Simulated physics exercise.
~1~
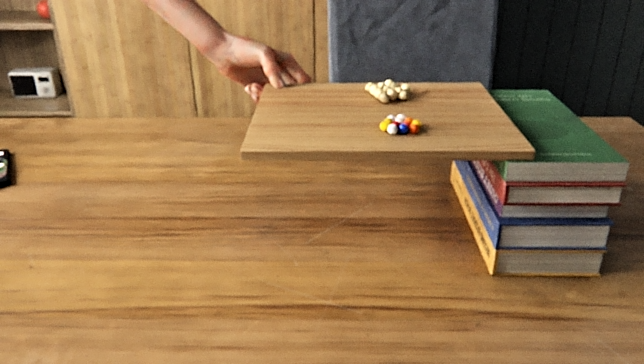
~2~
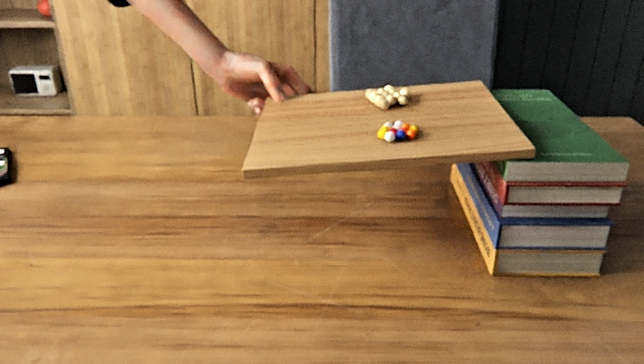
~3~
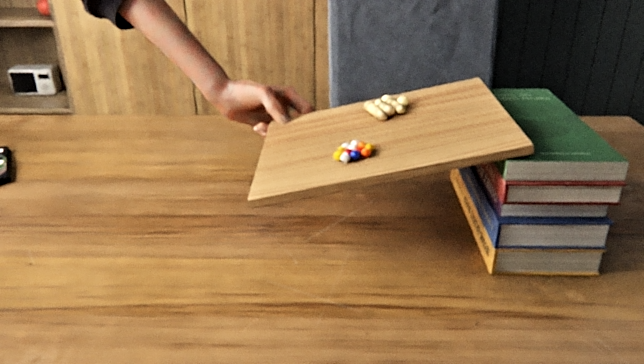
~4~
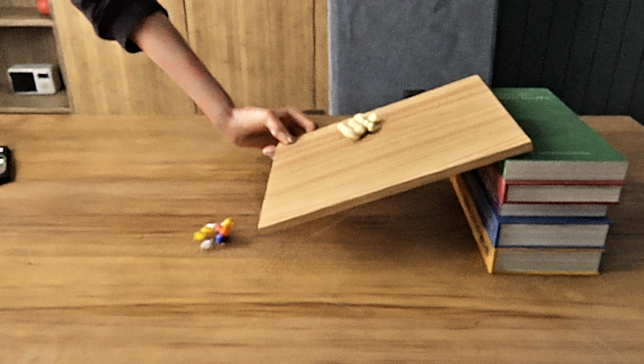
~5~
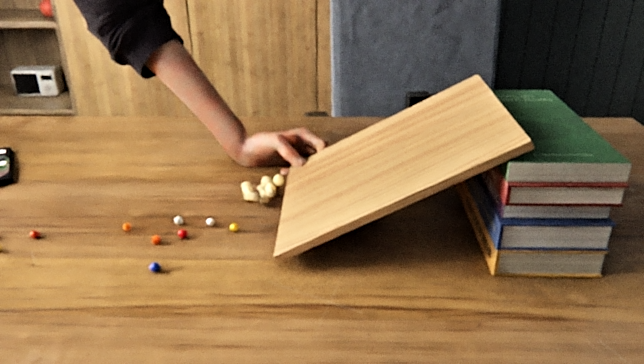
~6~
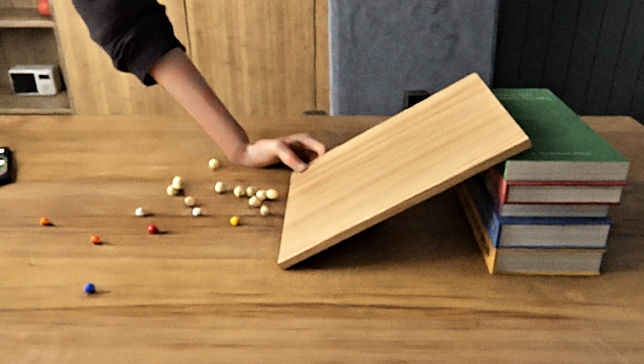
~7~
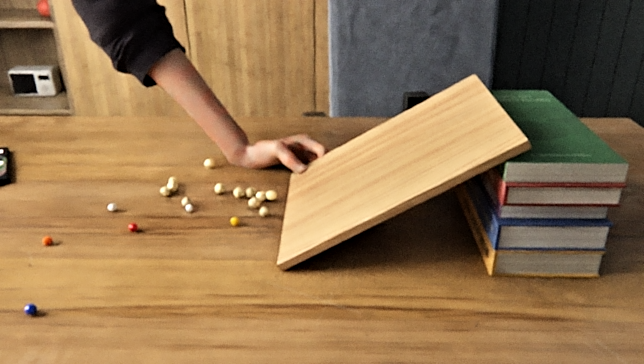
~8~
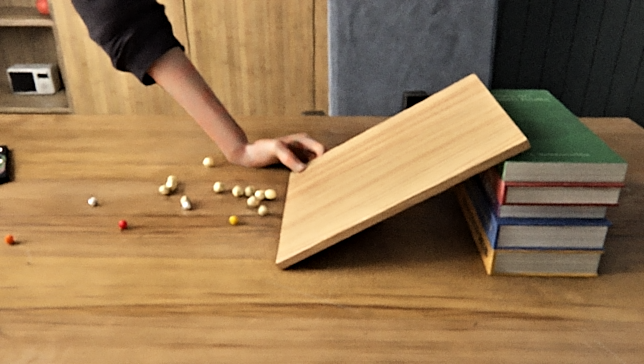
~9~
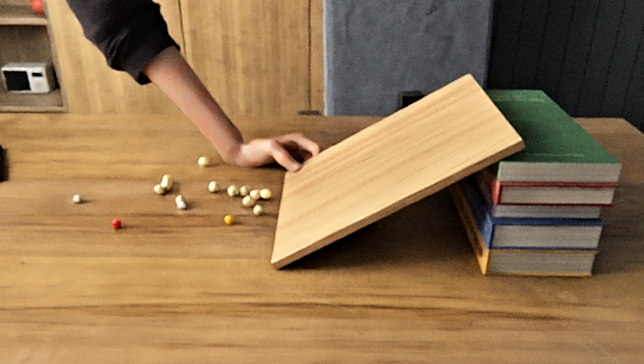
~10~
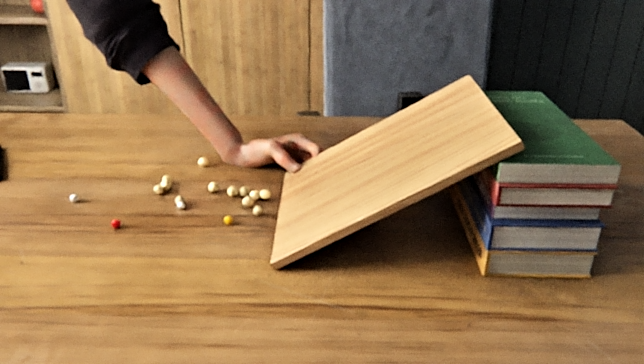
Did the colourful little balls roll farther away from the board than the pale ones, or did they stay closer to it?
The colourful balls went farther, spreading out to the left with some rolling out of view, while most of the pale ones stopped near the board's lowered end.
